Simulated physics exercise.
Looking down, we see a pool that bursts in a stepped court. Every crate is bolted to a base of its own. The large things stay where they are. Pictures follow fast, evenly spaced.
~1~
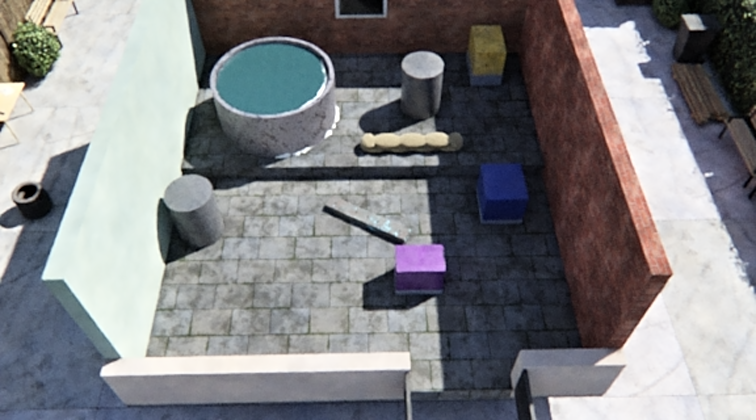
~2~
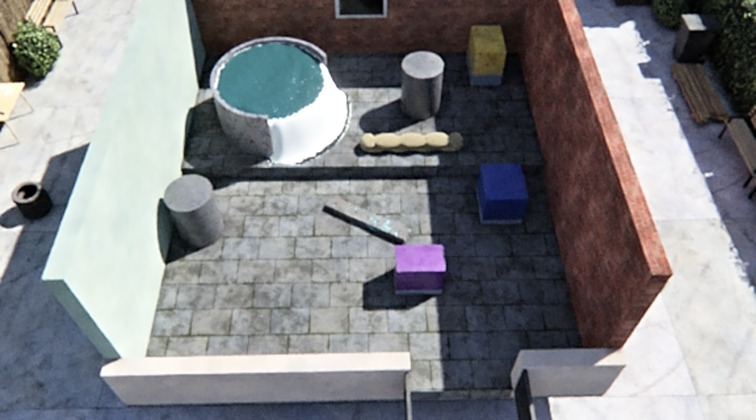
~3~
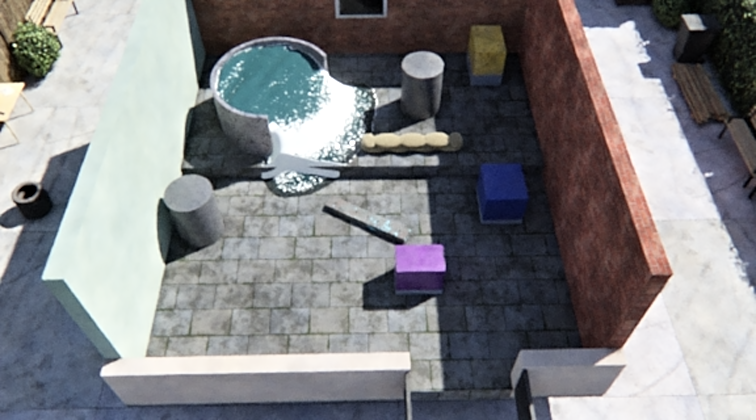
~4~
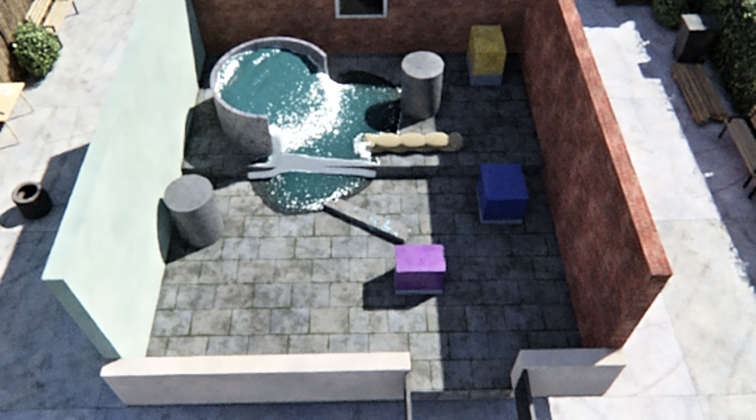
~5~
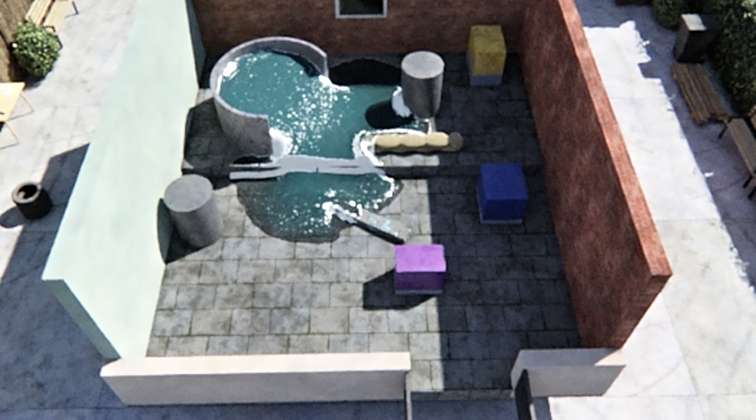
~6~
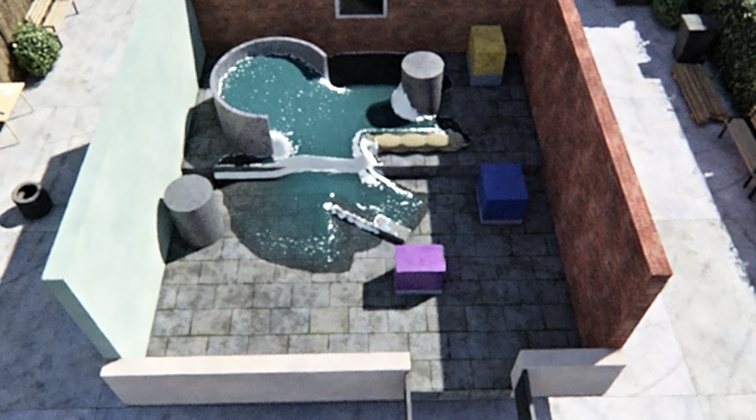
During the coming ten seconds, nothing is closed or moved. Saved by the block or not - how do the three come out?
They come out like this: The blue crate wet, the yellow crate wet, the purple crate wet.
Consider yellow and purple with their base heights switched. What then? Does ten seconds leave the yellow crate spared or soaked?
Verdict on the yellow crate: It gets flooded.
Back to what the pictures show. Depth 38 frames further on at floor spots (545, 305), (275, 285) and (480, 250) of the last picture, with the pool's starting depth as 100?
Respectively near 18, 6 and 10 per cent.
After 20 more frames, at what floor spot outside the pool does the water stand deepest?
Answer: (576, 372).
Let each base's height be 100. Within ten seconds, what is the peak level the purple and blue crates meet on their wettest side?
Roughly 200 and 190 per cent respectively.
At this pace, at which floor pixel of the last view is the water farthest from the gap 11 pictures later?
I reckon the front has reached (589, 372) by then.
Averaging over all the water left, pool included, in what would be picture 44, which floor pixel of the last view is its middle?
Centre of the water: Near (411, 210).
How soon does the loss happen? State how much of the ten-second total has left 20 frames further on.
Near 15 in a hundred.
A moment on, water covers 55 % of the floor; the blue crate water round its plinth, the yellow crate water round its plinth, the purple crate water round its plinth.
Next, water covers 65 % of the floor; the blue crate water round its plinth, the yellow crate water round its plinth, the purple crate water round its plinth.
Then, water covers 75 % of the floor; the blue crate water round its plinth, the yellow crate water round its plinth, the purple crate water round its plinth.
Later, water covers 85 % of the floor; the blue crate water round its plinth, the yellow crate water round its plinth, the purple crate water round its plinth.
In the end, water covers 95 % of the floor; the blue crate was topped, the yellow crate was topped, the purple crate was topped.
